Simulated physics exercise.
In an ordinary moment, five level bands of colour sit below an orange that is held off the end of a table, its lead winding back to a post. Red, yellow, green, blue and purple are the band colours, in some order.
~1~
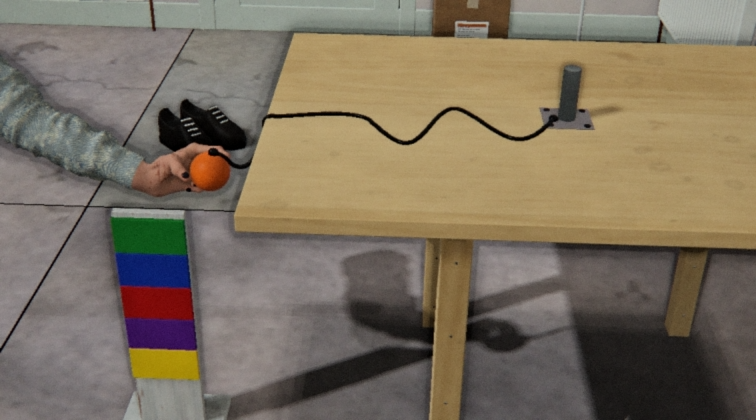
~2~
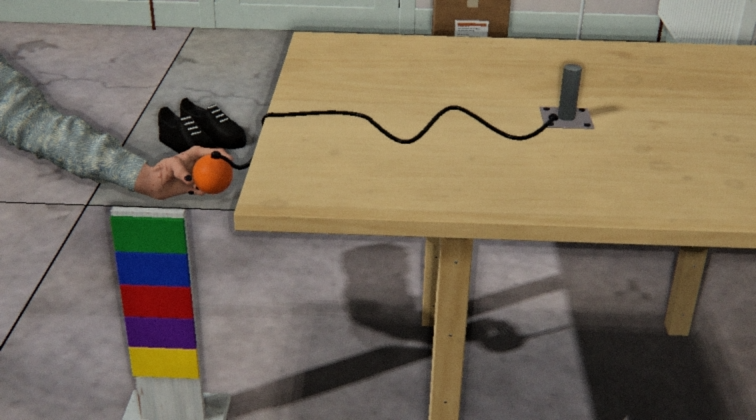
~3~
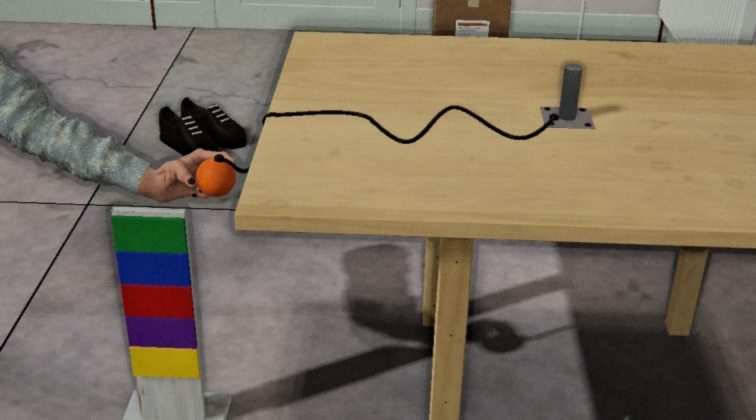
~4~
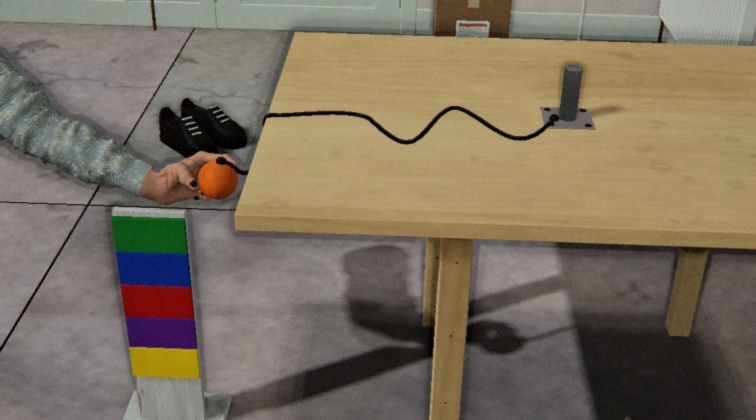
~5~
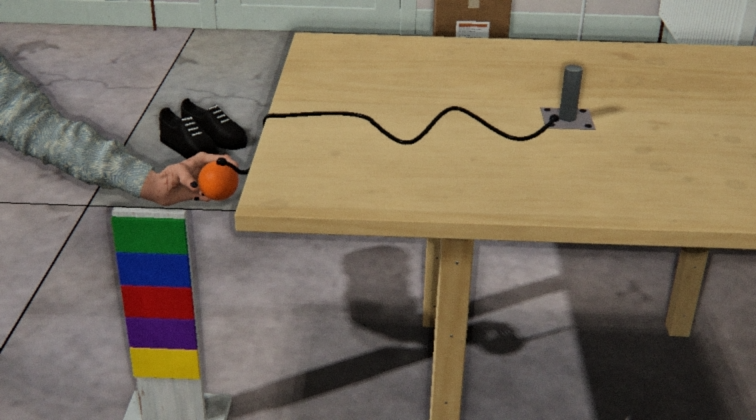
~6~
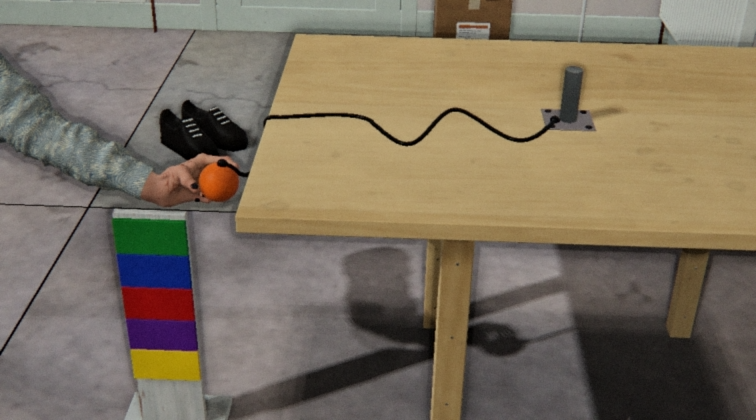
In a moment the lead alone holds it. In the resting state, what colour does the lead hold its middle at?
Its middle is held at purple.
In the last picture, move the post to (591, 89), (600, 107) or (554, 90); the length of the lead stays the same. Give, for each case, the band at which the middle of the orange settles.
In turn, red, then red, then purple.
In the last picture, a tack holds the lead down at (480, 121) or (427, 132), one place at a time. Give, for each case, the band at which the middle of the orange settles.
In order: Red; blue.
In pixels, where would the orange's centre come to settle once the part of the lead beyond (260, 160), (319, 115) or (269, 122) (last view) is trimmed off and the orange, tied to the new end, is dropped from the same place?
First try near (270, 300), second near (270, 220), third near (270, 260).
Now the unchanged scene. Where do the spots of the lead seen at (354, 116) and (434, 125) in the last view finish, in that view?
They end up around (268, 173) and around (351, 121).
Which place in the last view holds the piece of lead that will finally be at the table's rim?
You'll find it somewhere near (383, 132).
A little later, orange near (236, 323); level with purple.
Next, orange near (305, 332); level with purple.
Later still, orange near (261, 336); level with purple.
When it is over, orange near (278, 336); level with purple. The purple one.
